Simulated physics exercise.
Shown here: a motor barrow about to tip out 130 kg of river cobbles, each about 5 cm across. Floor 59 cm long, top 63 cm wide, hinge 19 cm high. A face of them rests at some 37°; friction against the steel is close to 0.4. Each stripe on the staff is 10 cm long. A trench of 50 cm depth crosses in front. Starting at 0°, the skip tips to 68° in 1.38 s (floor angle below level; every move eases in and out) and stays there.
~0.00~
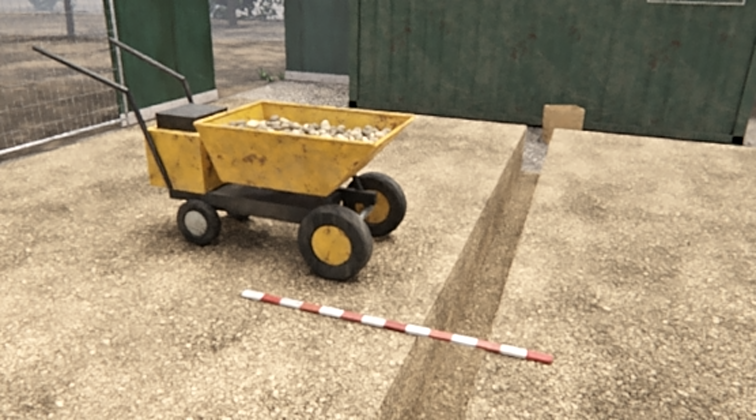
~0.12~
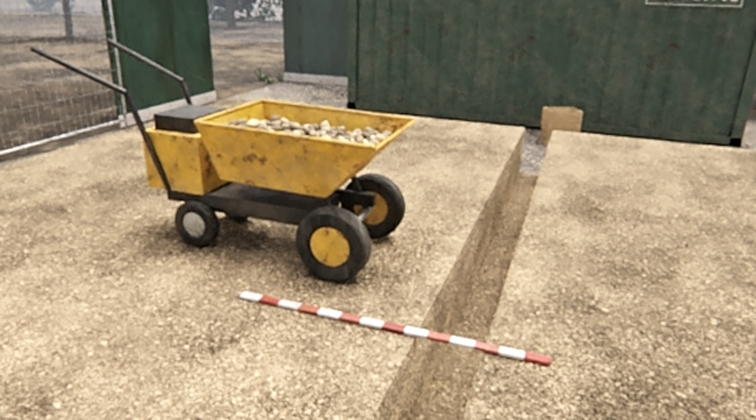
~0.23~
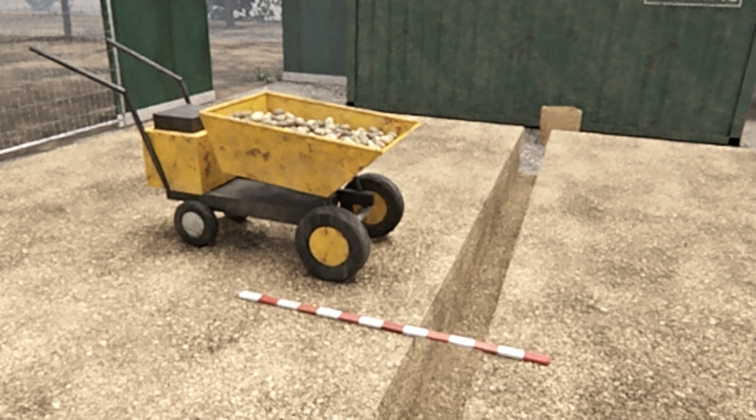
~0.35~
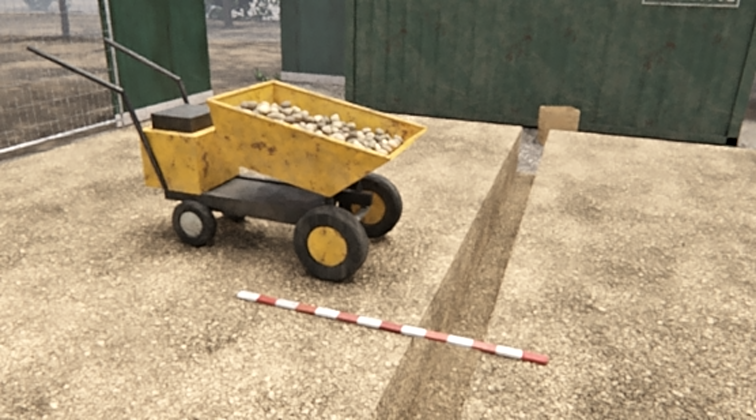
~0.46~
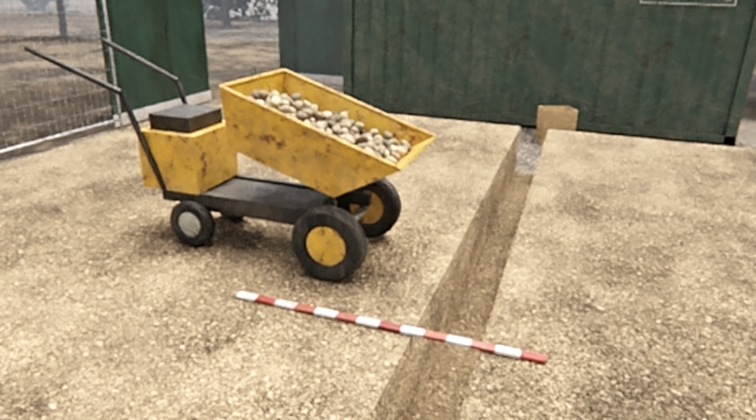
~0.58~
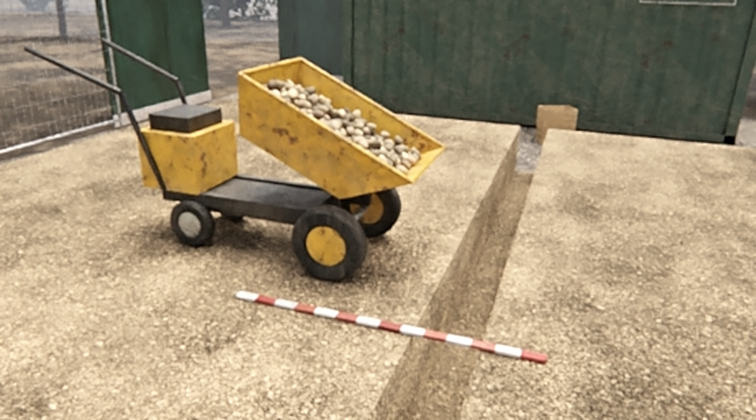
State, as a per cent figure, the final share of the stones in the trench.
The final share is about 69 per cent.
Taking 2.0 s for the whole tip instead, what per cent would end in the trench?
Close to 80 percent, then.
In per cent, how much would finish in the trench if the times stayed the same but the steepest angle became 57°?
It would come to about 65 percent.
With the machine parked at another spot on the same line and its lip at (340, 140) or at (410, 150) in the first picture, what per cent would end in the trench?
The first gives about 95 percent and the second about 30 percent.
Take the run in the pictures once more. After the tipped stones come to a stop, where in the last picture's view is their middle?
Their middle is at about (479, 342).
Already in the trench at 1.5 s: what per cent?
At that moment: Approx. 30 %.
After 1.0 s the floor is at 57°; 100 % in the skip; the foremost stones are at (447, 214).
After 1.5 s the floor is at 68°; 56 % in the skip, 30 % in the trench, 14 % past the trench; the foremost stones are at (550, 291).
After 1.8 s the floor is at 68°; 20 % in the skip, 49 % in the trench, 31 % past the trench; the foremost stones are at (643, 301).
After 3.8 s the floor is at 68°; 0 % in the skip, 69 % in the trench, 31 % past the trench; the foremost stones are at (700, 314).
